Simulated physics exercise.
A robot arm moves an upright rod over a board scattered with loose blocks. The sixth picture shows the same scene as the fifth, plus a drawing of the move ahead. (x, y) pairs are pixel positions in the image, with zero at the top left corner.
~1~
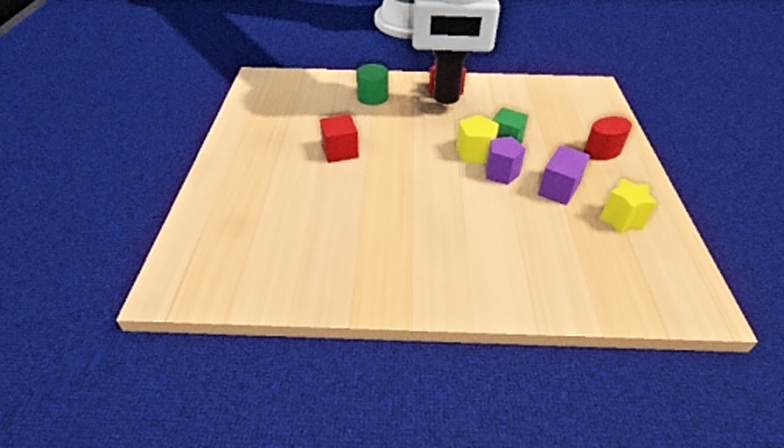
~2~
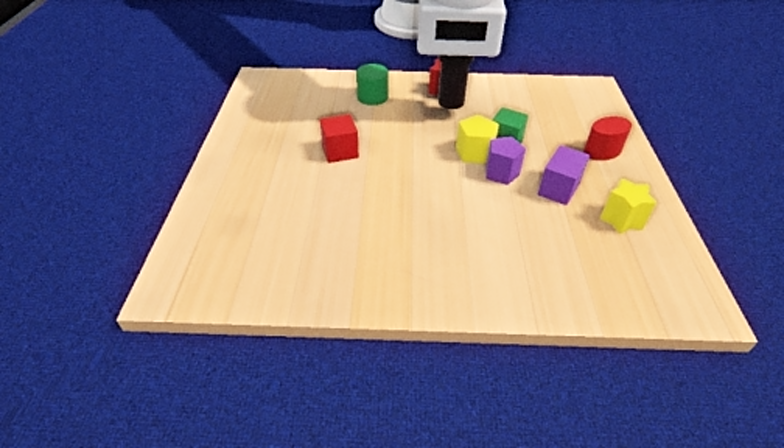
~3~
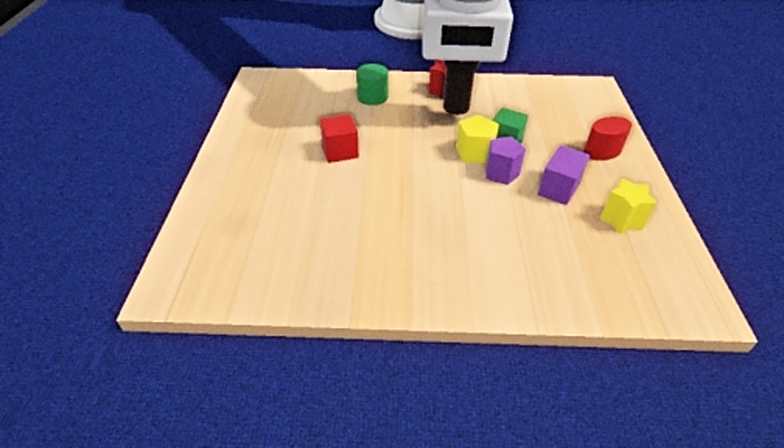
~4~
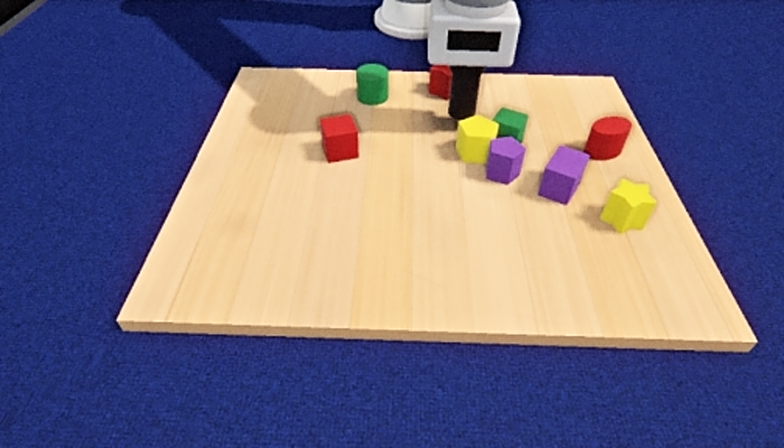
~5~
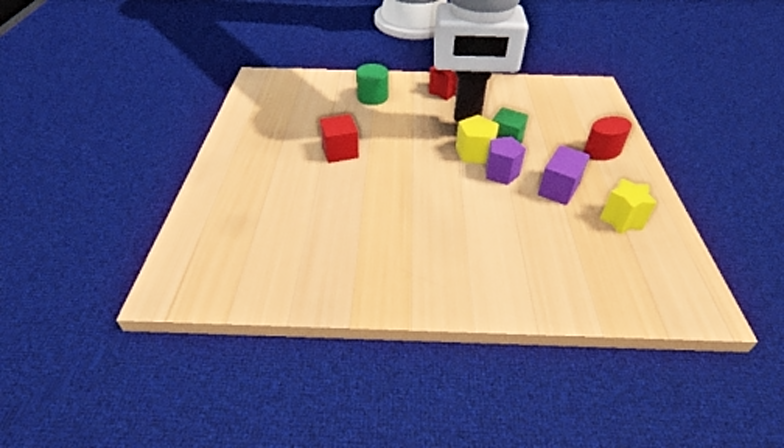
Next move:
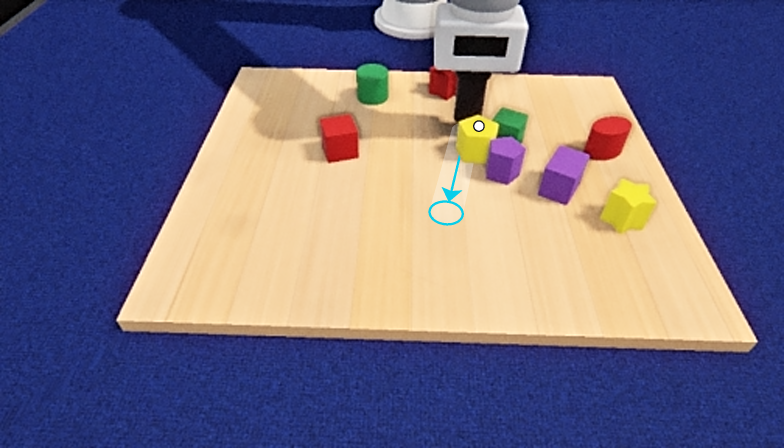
A robot arm moves its dark rod slightly right and forward, nearing the yellow five-sided block.
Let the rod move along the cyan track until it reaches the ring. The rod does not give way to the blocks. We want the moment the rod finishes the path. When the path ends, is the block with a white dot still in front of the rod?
Short answer: No.
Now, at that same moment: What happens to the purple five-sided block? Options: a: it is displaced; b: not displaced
I choose a.
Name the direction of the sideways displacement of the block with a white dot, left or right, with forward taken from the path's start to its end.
It gets pushed left.
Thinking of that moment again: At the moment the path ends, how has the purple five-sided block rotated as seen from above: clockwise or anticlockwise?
It swings round anticlockwise.
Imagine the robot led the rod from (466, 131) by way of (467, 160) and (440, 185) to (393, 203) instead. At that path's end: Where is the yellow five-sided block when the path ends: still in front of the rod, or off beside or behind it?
When the path ends, it will lie beside or behind the rod.
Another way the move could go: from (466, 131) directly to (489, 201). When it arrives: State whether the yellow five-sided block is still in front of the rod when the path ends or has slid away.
Still in front.
Drawn move, from (466, 131) to (446, 213); the dot is on the yellow five-sided block.
What follows on the original path. One third of the way, rod (462, 143); yellow five-sided block (478, 147); purple five-sided block (512, 155), turned 55° anticlockwise.
Two thirds of the way, rod (455, 170); yellow five-sided block (485, 172), turned 25° anticlockwise; purple five-sided block (517, 157), turned 75° anticlockwise.
At the end, rod (448, 200); yellow five-sided block (490, 177), turned 40° anticlockwise; purple five-sided block (517, 157), turned 75° anticlockwise; green square piece still.
